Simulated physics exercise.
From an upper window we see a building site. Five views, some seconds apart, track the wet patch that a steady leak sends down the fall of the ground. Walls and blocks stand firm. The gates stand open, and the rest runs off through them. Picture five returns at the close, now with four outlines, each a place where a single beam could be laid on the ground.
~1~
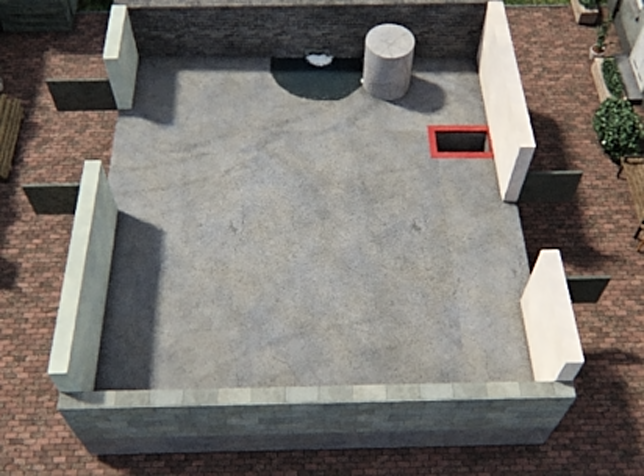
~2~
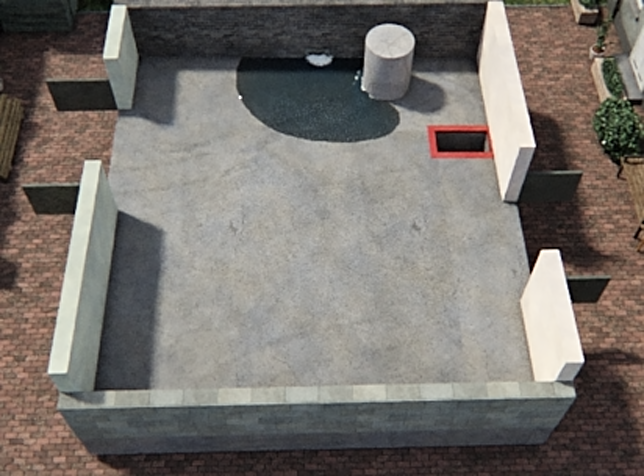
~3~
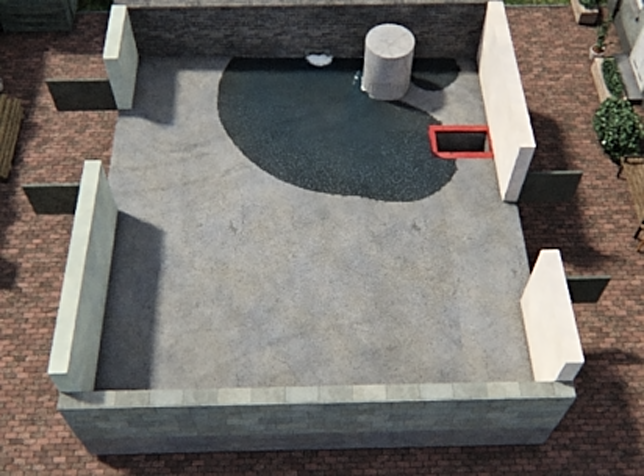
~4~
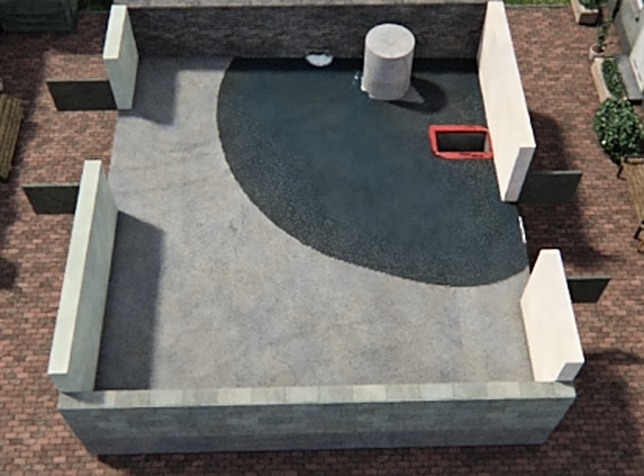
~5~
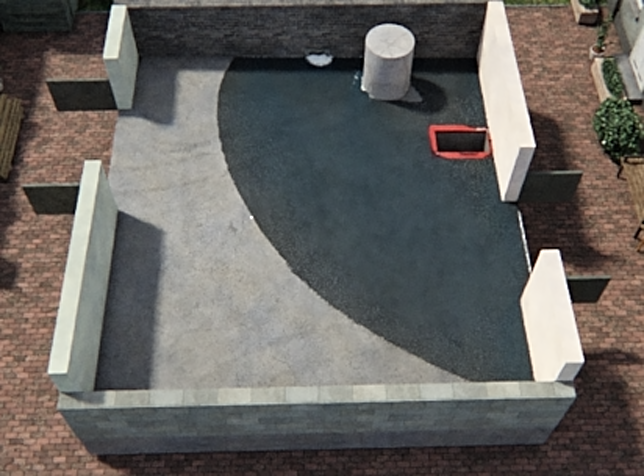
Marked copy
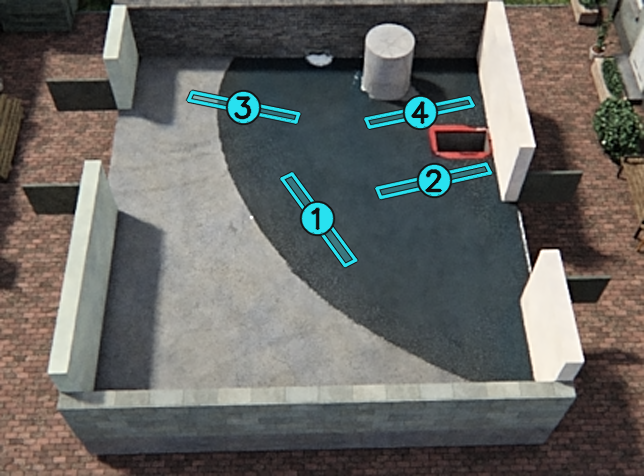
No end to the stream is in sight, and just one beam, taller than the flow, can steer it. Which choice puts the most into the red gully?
It is 2.
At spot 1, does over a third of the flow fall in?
No, it does not.
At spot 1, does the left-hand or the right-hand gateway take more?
The right gate.
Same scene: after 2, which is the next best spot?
The answer is 3.
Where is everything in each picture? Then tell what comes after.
In the first picture, outfall at (317, 53); red gully at (463, 142); open gate at (511, 249); open gate at (125, 157); 3 % of the ground under water, visible out to (303, 95); red gully still dry.
In the second picture, 11 % of the ground under water, visible out to (385, 128); red gully still dry.
In the third picture, 24 % of the ground under water, visible out to (412, 196); red gully still dry.
In the fourth picture, 41 % of the ground under water, visible out to (513, 266); red gully taking water.
In the fifth picture, 52 % of the ground under water, visible out to (530, 355); red gully taking water.
In cyan, 1 from (287, 176) to (350, 262); 2 from (378, 192) to (488, 168); 3 from (190, 96) to (297, 117); 4 from (367, 123) to (471, 101).
With 1, about 19 % of the stream goes into the red gully, about 80 % out by the gates.
With 2, about 52 % of the stream goes into the red gully, about 47 % out by the gates.
With 3, about 31 % of the stream goes into the red gully, about 67 % out by the gates.
With 4, about 21 % of the stream goes into the red gully, about 77 % out by the gates.
